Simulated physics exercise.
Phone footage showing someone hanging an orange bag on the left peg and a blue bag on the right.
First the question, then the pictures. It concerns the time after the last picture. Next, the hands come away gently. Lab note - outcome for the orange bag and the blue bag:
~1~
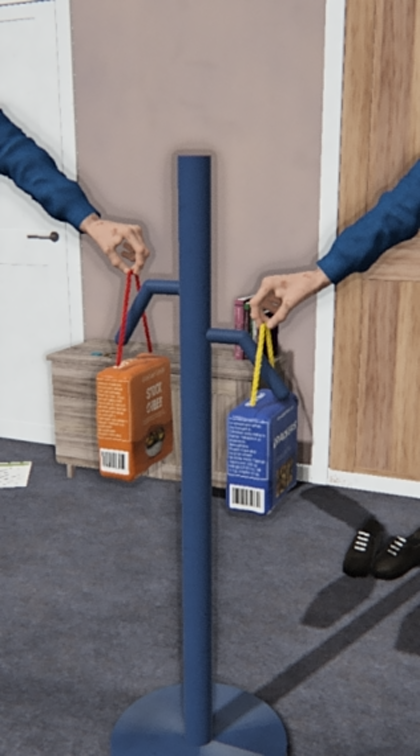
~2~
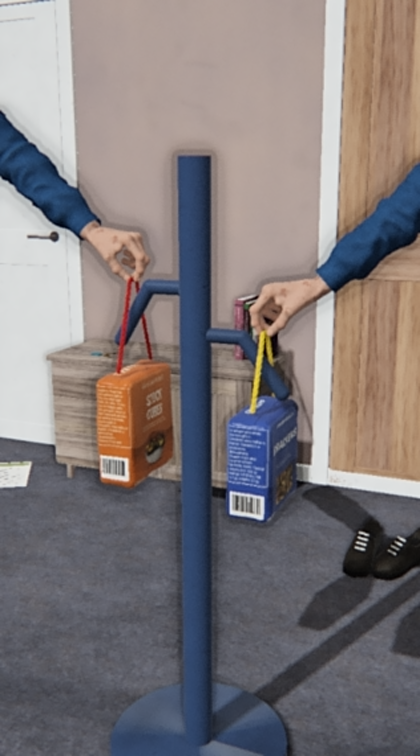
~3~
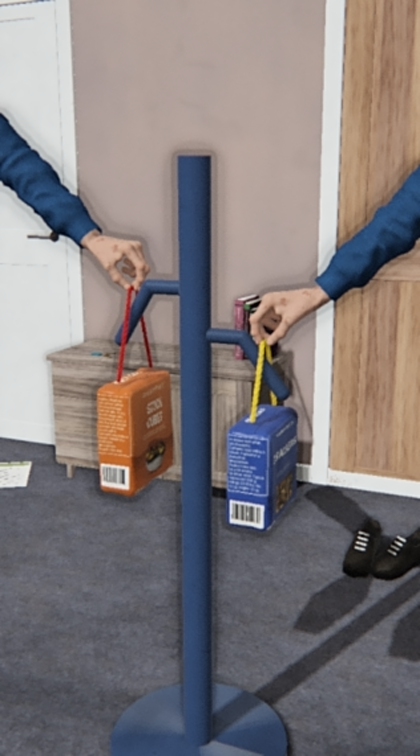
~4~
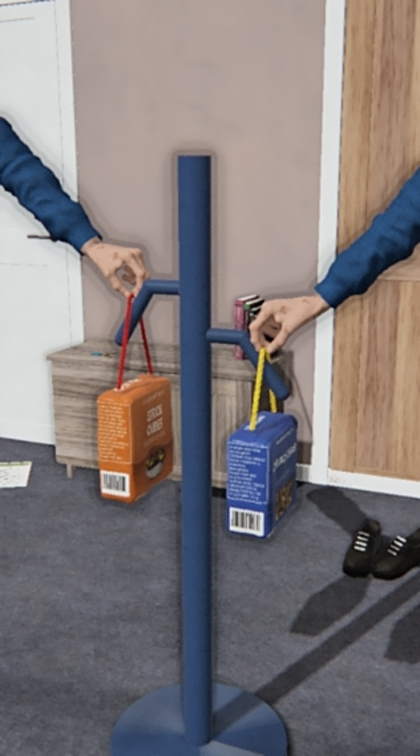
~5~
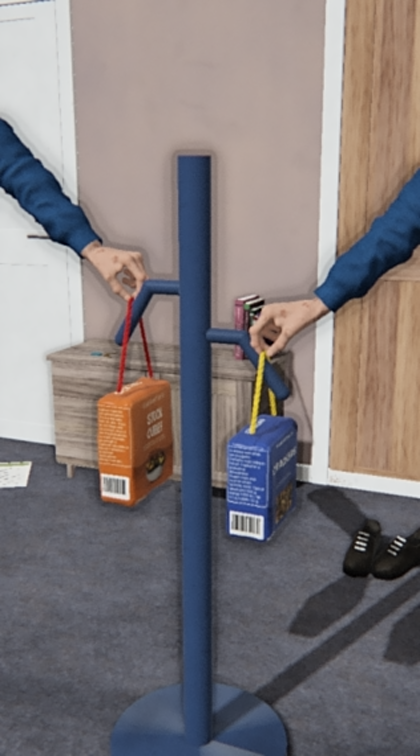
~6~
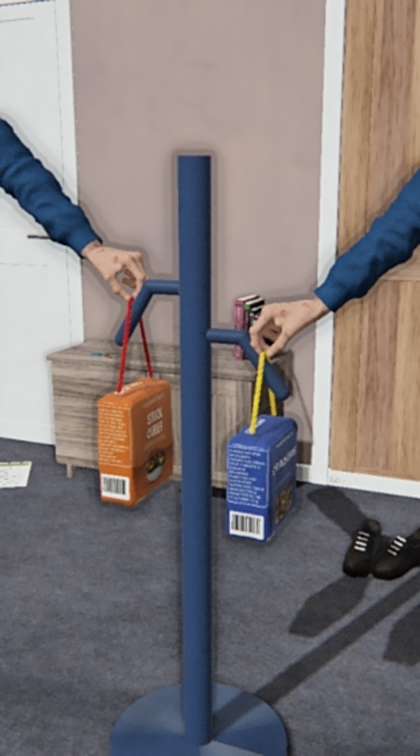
In order: The orange bag falls down, the blue bag falls down.
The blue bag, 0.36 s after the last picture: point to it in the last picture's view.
Position then approx. (261, 665).
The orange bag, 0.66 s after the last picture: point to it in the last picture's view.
Near (196, 713) at that time.
Then, 0.36 s on from there, orange bag on the floor near (142, 622); blue bag on the floor near (261, 665).
Then, 0.66 s on from there, orange bag on the floor near (196, 713); blue bag on the floor near (211, 713).
In the end, orange bag on the floor near (181, 726); blue bag on the floor near (207, 714). The orange bag slips off its peg and the blue bag drops to the floor.
